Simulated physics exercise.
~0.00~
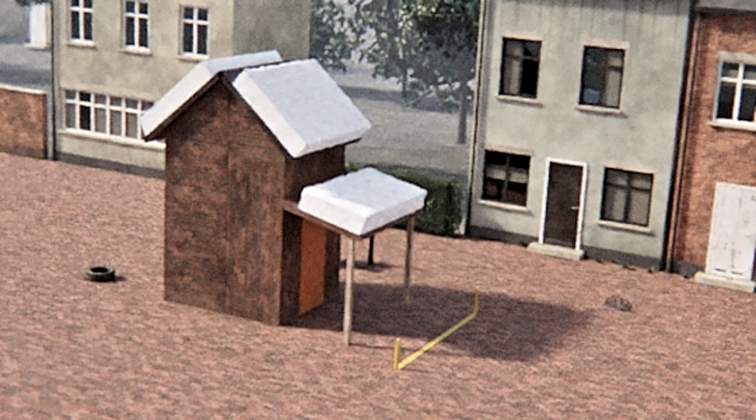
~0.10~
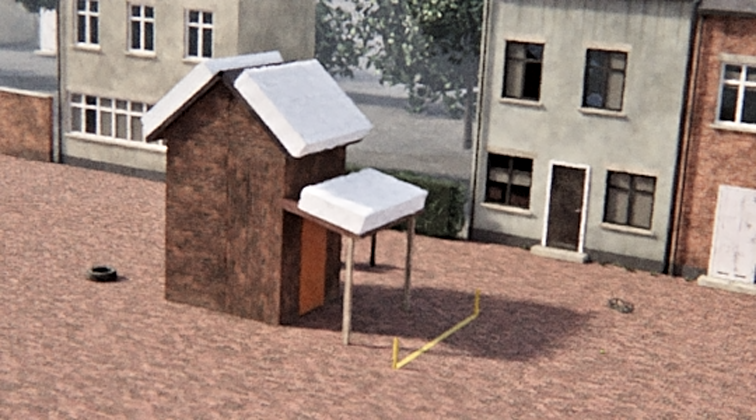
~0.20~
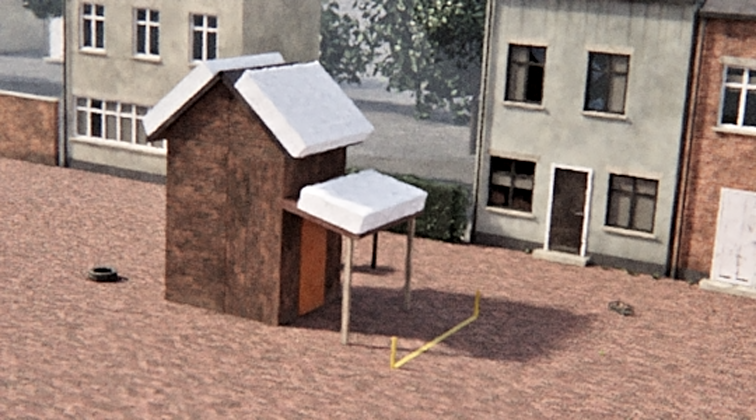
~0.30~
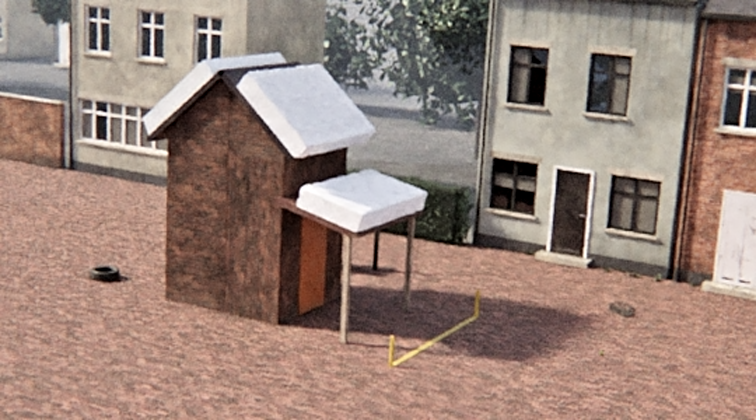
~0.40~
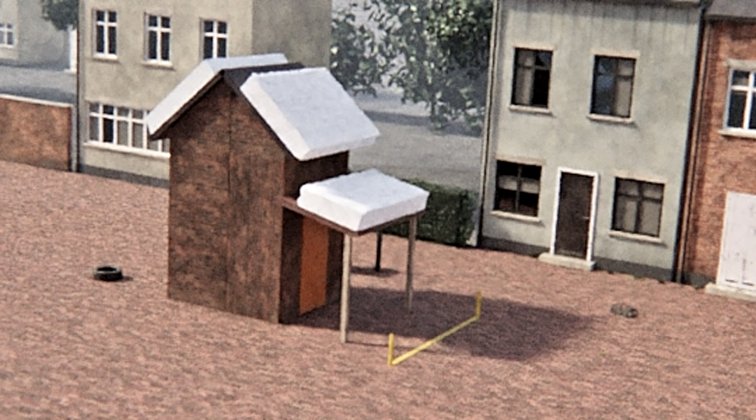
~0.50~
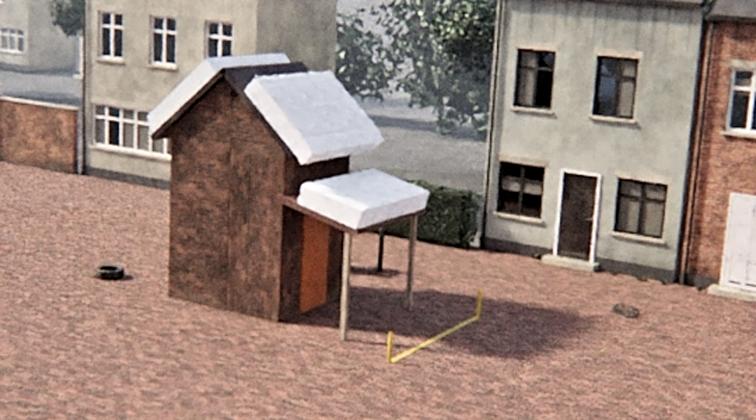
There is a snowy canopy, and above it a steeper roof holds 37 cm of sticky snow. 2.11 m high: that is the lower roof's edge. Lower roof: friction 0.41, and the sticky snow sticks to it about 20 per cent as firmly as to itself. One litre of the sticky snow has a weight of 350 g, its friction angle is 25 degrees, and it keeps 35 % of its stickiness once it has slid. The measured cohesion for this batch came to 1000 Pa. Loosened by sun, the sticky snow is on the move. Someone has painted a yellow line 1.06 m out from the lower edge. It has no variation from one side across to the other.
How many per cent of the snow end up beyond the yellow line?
About 6 %.
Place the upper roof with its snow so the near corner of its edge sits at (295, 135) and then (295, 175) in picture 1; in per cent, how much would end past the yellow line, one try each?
Around 30 percent, then around 0 percent.
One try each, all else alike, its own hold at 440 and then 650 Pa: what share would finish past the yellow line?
Result: 30 % for the first case, 16 % for the second.
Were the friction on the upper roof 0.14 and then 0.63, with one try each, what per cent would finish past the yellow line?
Try 1: 30 %; try 2: 0 %.
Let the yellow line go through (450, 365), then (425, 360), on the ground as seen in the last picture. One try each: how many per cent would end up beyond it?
Roughly 0 per cent and roughly 2 per cent.
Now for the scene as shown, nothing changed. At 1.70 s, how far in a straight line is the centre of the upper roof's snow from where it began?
I'd put it near 2.0 m.
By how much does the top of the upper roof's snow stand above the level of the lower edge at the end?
The snow's top stands about 0.9 m above the lower edge.
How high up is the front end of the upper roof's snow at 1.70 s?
Height: Approx. 2.2 m.
By 1.05 s, none is below the lower edge and 0 % is past the line.
By 1.70 s, none is below the lower edge and 0 % is past the line.
By 2.35 s, 27 % is below the lower edge and 0 % is past the line.
By 3.00 s, 28 % is below the lower edge and 6 % is past the line.
By 6.00 s, at the end, 28 % is below the lower edge and 6 % is past the line.
